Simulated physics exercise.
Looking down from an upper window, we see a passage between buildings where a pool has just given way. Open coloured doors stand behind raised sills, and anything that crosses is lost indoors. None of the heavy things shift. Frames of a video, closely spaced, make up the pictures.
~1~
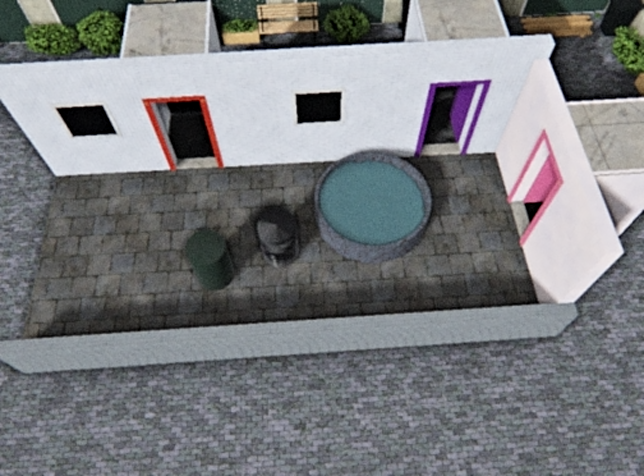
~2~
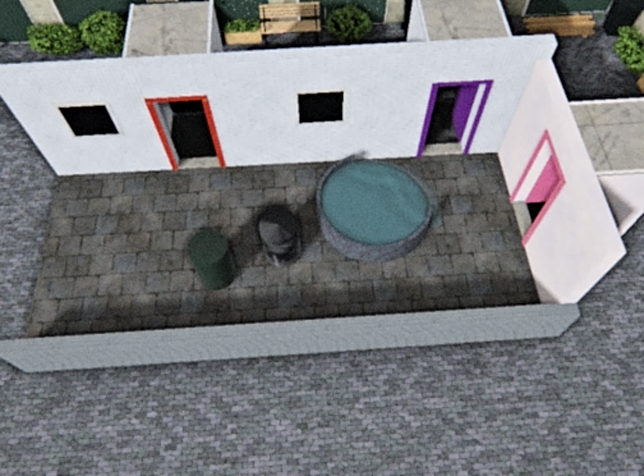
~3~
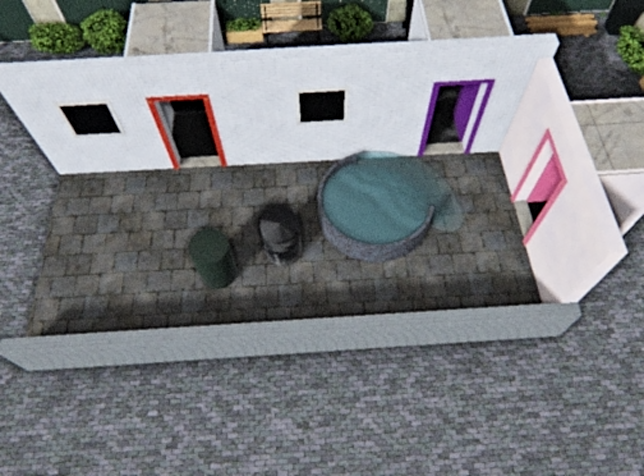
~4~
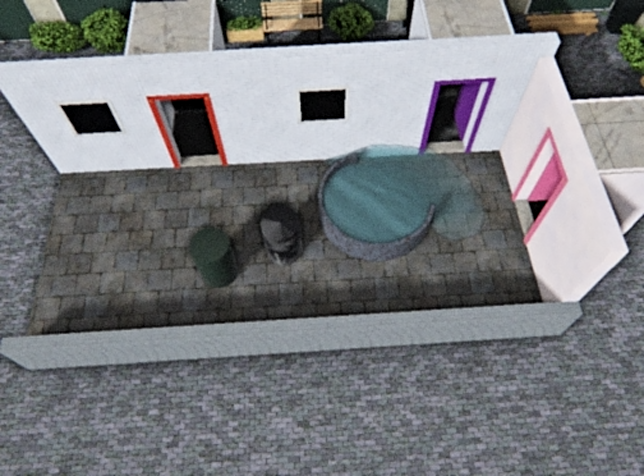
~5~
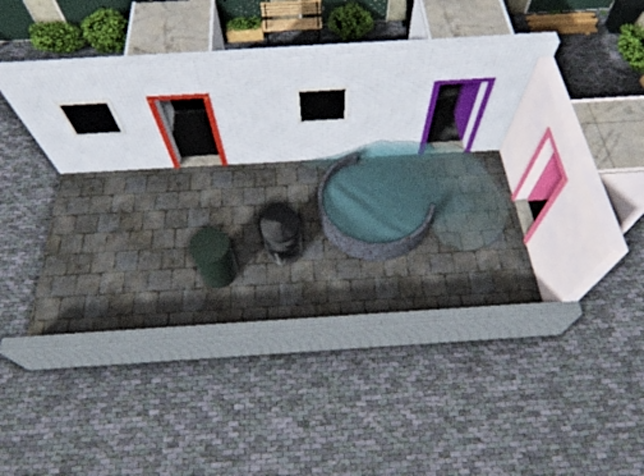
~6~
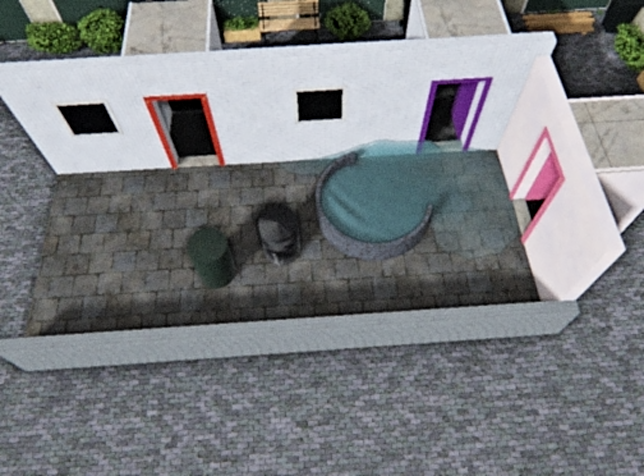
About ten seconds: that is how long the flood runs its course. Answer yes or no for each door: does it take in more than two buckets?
Pink door: Yes; purple door: Yes; red door: No.
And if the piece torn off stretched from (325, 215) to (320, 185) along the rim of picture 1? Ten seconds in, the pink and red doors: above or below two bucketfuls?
My reading: The pink one takes less; the red one lets more in.
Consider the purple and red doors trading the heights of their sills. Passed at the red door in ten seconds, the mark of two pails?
Note: Red door falls short.
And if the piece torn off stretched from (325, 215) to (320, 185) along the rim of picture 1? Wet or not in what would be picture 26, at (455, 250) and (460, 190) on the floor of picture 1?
Respectively: Parched and parched.
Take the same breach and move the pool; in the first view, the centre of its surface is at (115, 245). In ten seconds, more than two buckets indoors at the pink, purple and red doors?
Pink: Above; purple: Beneath; red: Above.
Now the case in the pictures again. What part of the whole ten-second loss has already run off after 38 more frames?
About 85 per cent.
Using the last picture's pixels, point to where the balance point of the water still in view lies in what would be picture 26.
I'd mark it close to (427, 217).
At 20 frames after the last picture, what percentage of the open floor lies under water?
Around 45 percent.
A moment on, water covers 20 % of the floor; the pink door under two buckets in, the purple door over two buckets in, the red door not reached.
Next, water covers 25 % of the floor; the pink door over two buckets in, the purple door over two buckets in, the red door wet at the sill, nothing in.
Then, water covers 45 % of the floor; the pink door far over two buckets in, the purple door far over two buckets in, the red door wet at the sill, nothing in.
Later, water covers 55 % of the floor; the pink door far over two buckets in, the purple door far over two buckets in, the red door wet at the sill, nothing in.
In the end, water covers 85 % of the floor; the pink door far over two buckets in, the purple door far over two buckets in, the red door wet at the sill, nothing in.
